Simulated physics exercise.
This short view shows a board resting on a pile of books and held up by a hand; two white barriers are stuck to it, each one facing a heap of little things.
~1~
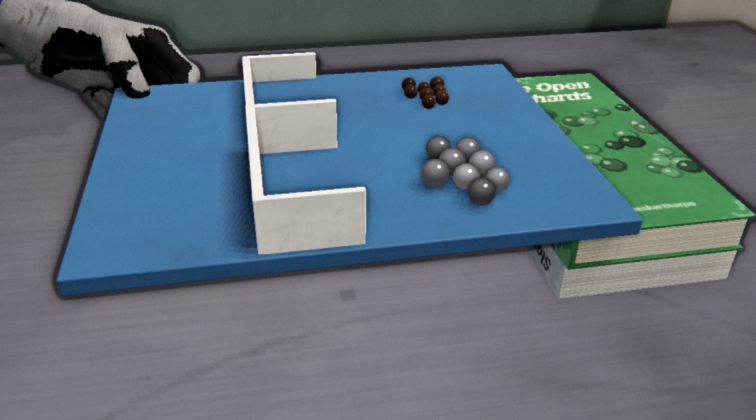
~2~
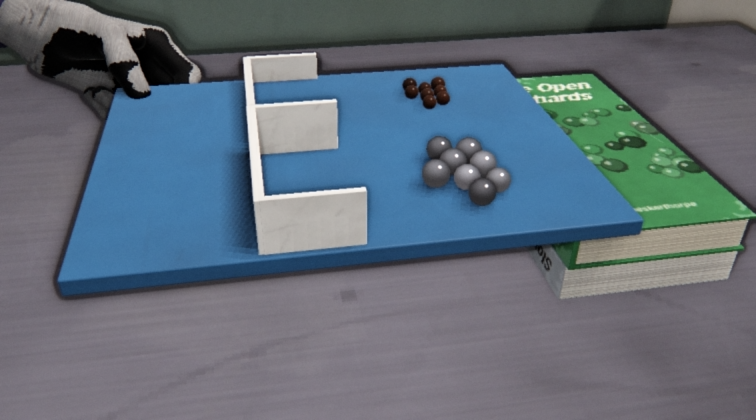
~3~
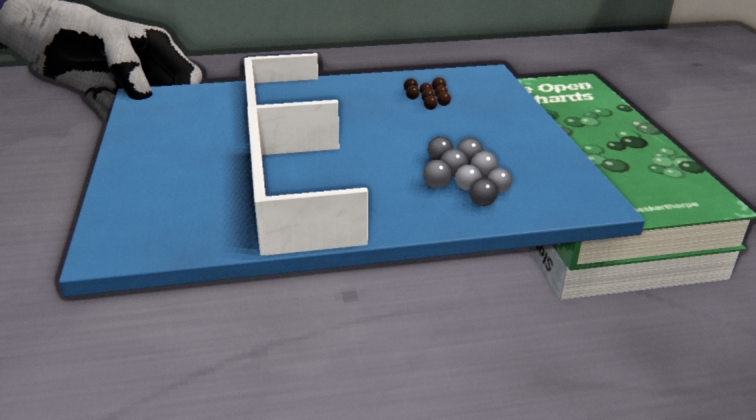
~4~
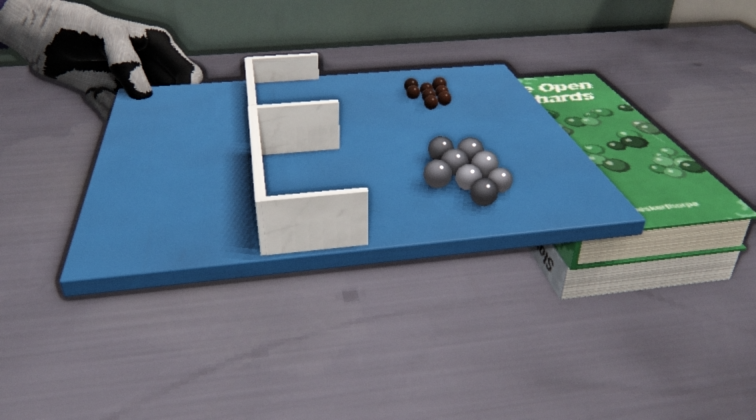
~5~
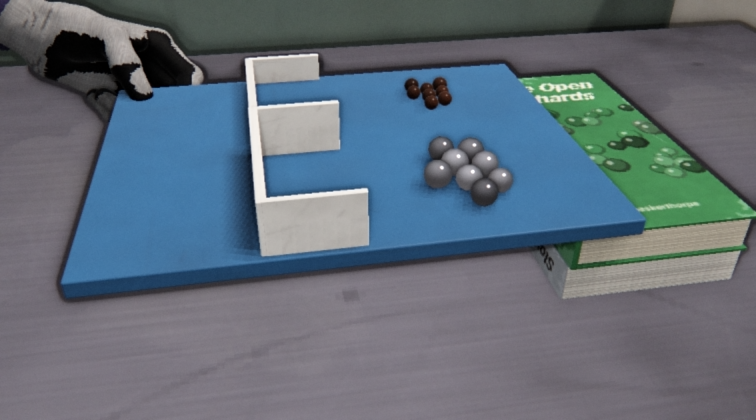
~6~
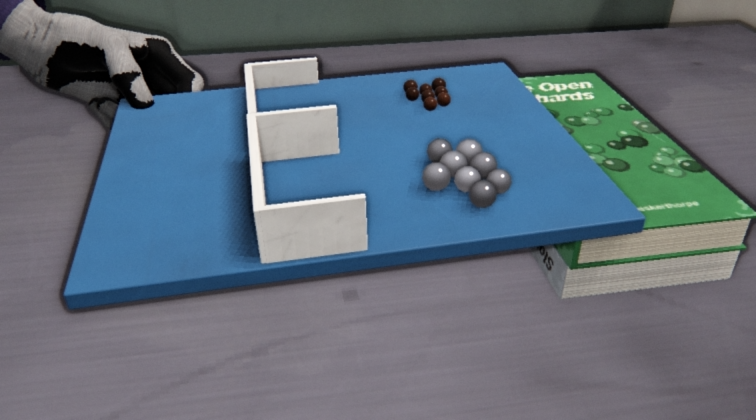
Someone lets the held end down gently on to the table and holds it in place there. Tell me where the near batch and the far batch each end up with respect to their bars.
In the end the near batch is held at its bar, the far batch is held at its bar.
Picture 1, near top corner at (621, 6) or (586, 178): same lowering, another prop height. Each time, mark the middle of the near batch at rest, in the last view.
The first gives (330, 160), the second gives (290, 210).
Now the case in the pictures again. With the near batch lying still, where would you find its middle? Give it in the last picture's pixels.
Roughly (282, 230) in pixels.
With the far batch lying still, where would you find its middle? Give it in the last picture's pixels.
I reckon it's close to (268, 144).
Then, 0.25 s later than the last frame, board sloping at 8°; near batch where it was; far batch where it was.
Then, 0.52 s later than the last frame, board resting at 11°; near batch on its way down; far batch on its way down.
Then, 0.84 s later than the last frame, board resting at 11°; near batch has reached its bar; far batch has reached its bar.
When it is over, board resting at 11°; near batch gathered behind its bar; far batch gathered behind its bar.
